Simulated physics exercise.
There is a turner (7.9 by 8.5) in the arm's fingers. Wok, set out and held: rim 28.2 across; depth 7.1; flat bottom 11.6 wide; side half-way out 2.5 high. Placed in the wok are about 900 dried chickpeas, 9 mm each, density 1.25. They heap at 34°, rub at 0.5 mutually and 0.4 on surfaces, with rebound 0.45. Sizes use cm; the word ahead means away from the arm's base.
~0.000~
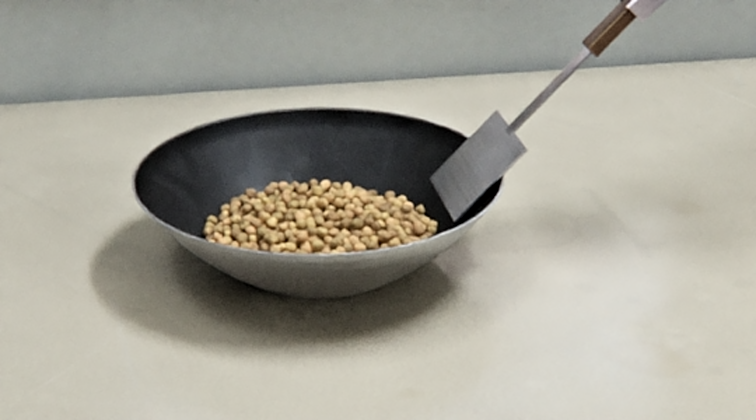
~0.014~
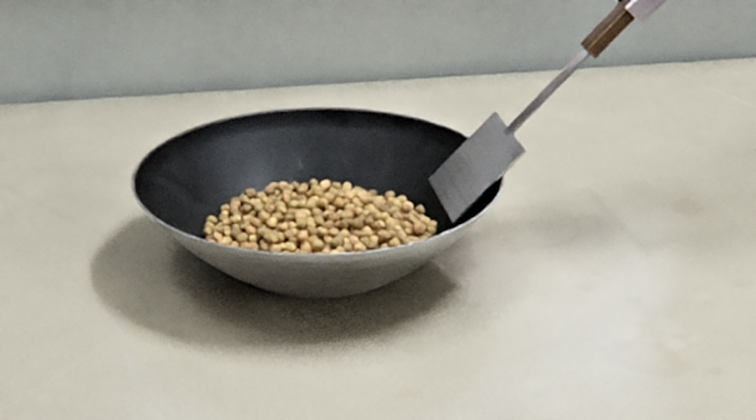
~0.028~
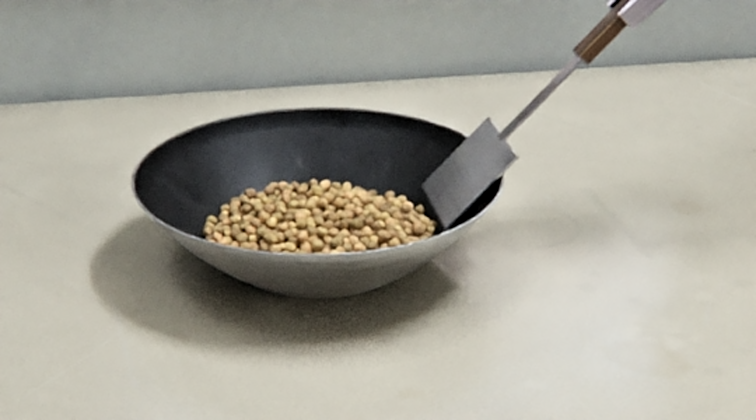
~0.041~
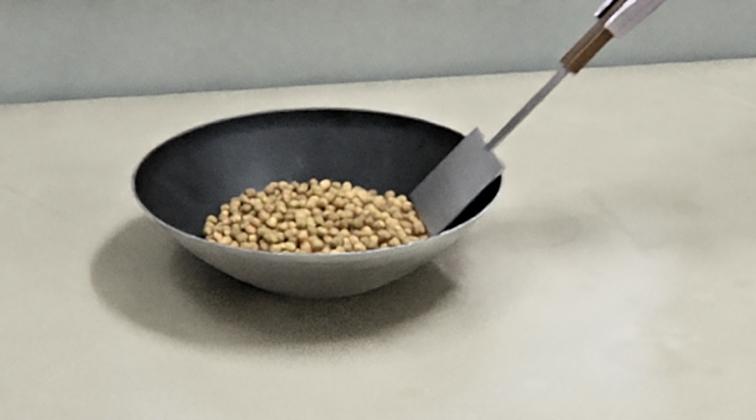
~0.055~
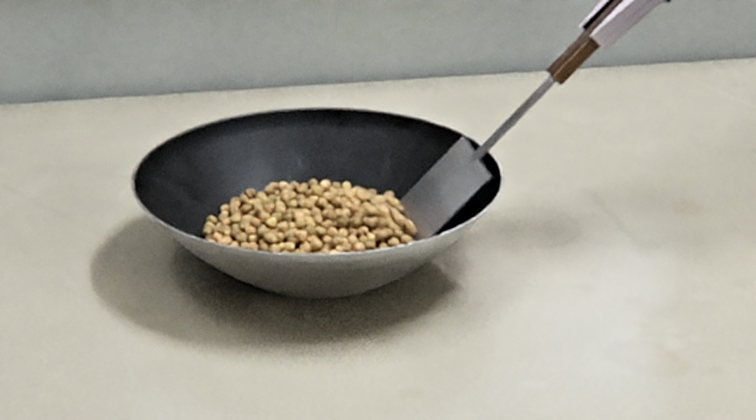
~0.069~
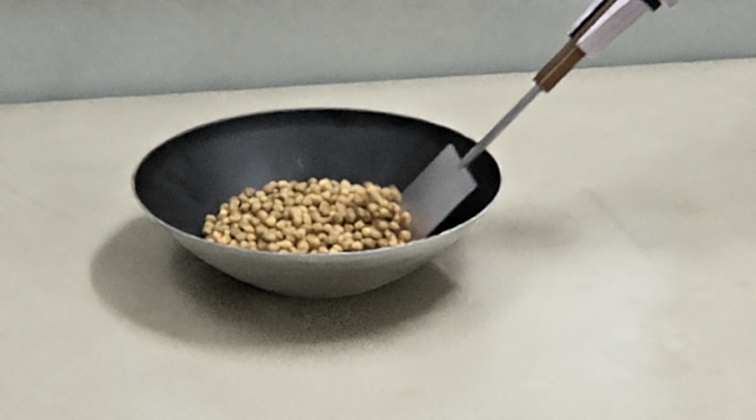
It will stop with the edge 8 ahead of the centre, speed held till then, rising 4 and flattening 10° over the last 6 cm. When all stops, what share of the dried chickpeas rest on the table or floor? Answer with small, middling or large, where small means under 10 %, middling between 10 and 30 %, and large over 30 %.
It is middling.
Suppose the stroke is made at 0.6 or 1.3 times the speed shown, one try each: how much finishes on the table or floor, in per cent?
Some 5 and 30 per cent.
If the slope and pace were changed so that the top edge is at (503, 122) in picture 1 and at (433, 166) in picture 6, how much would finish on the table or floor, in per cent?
25 %.
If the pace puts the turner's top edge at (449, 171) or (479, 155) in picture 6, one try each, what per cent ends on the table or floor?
Roughly 30 and 5 percent.
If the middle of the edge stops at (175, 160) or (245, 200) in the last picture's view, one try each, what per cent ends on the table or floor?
First try roughly 35 percent, second roughly 5 percent.
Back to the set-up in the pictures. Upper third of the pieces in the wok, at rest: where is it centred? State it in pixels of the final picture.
Close to pixel (216, 224).
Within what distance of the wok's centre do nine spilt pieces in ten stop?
Roughly 45 cm.
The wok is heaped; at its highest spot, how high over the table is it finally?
6.5 cm.
After 0.13 s, sloping 46°, highest piece 14 above the table; 899 in the wok, 1 on the blade or in flight.
After 0.20 s, sloping 43°, highest piece 18 above the table; 897 in the wok, 3 on the blade or in flight.
After 0.43 s, sloping 36°, highest piece 9 above the table; 715 in the wok, 63 on the table or floor, 122 on the blade or in flight.
After 1.48 s, sloping 36°, highest piece 6 above the table; 715 in the wok, 185 on the table or floor.
At rest, 715 in the wok, 185 on the table or floor. That is 21 % on the table or floor.
